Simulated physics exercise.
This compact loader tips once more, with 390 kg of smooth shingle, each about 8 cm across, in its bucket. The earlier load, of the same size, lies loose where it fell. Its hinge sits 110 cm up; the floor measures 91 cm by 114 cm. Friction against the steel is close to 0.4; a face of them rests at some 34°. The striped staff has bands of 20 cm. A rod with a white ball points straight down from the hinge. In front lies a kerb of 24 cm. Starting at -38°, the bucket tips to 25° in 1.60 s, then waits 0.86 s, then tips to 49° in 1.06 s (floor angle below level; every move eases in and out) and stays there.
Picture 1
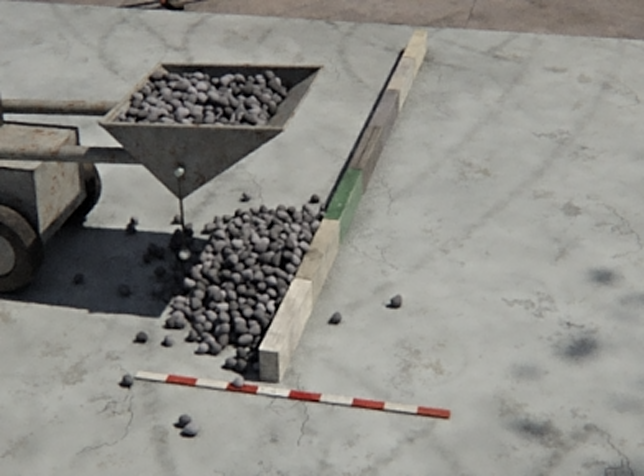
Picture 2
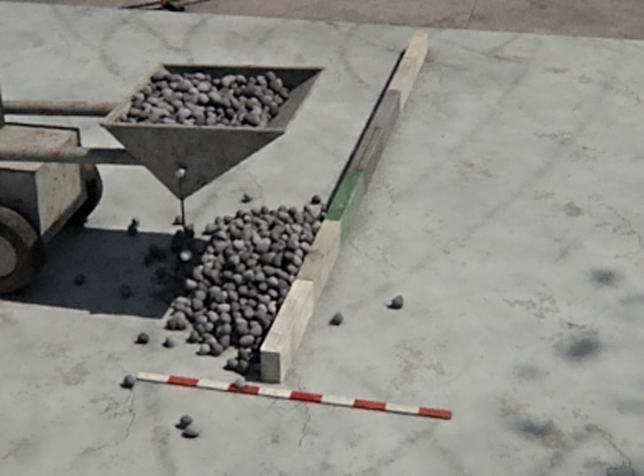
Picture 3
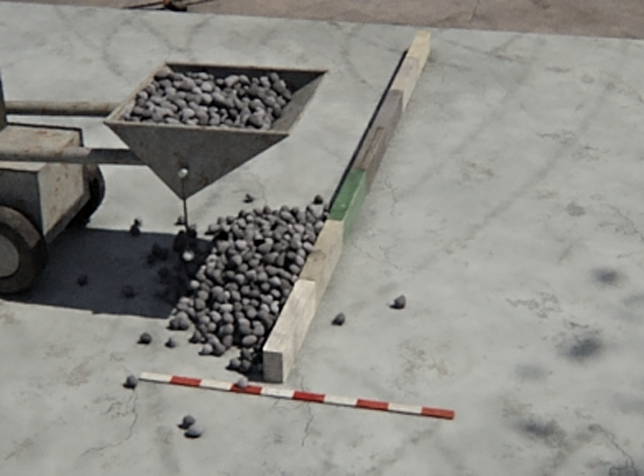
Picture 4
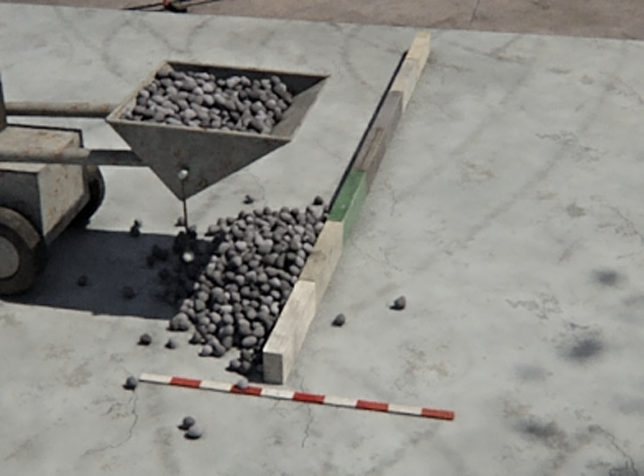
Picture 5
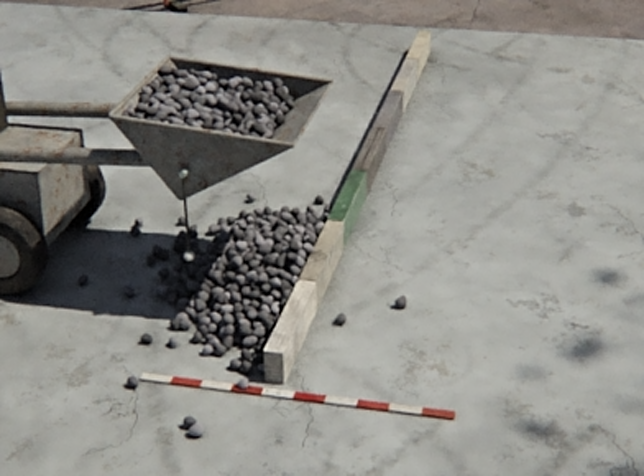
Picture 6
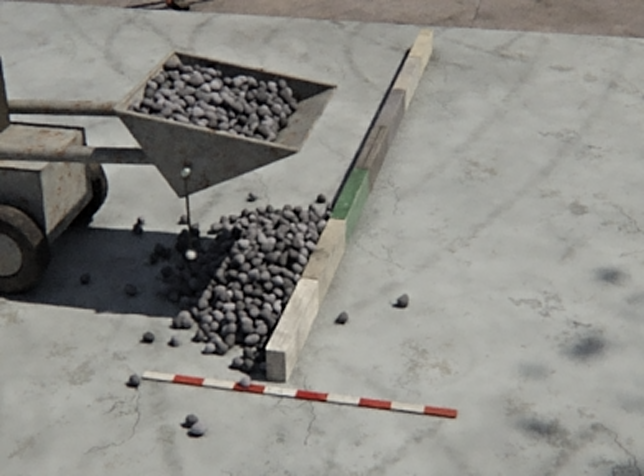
A loader slowly tilts its stone-filled bucket slightly downward to the right above a pile.
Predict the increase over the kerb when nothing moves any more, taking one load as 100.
About 99 per cent.
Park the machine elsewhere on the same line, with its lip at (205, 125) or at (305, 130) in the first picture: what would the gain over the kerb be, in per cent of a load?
About 10 and 100 per cent.
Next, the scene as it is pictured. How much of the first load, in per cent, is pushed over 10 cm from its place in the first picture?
Roughly 0 per cent of them.
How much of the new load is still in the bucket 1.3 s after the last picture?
It holds some 70 per cent.
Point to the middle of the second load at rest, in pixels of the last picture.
Near (388, 280).
Then, 0.8 s after the last picture the floor is at 15°; in per cent of one load, 100 in the bucket, 100 on this side of the kerb; the foremost stones are at (328, 253).
Then, 1.3 s after the last picture the floor is at 25°; in per cent of one load, 69 in the bucket, 114 on this side of the kerb, 18 over the kerb; the foremost stones are at (375, 278).
Then, 3.5 s after the last picture the floor is at 49°; in per cent of one load, 0 in the bucket, 101 on this side of the kerb, 99 over the kerb; the foremost stones are at (598, 296).
Then, 6.2 s after the last picture the floor is at 49°; in per cent of one load, 0 in the bucket, 101 on this side of the kerb, 99 over the kerb; the foremost stones are at (598, 296). Net gain over the kerb, 99.
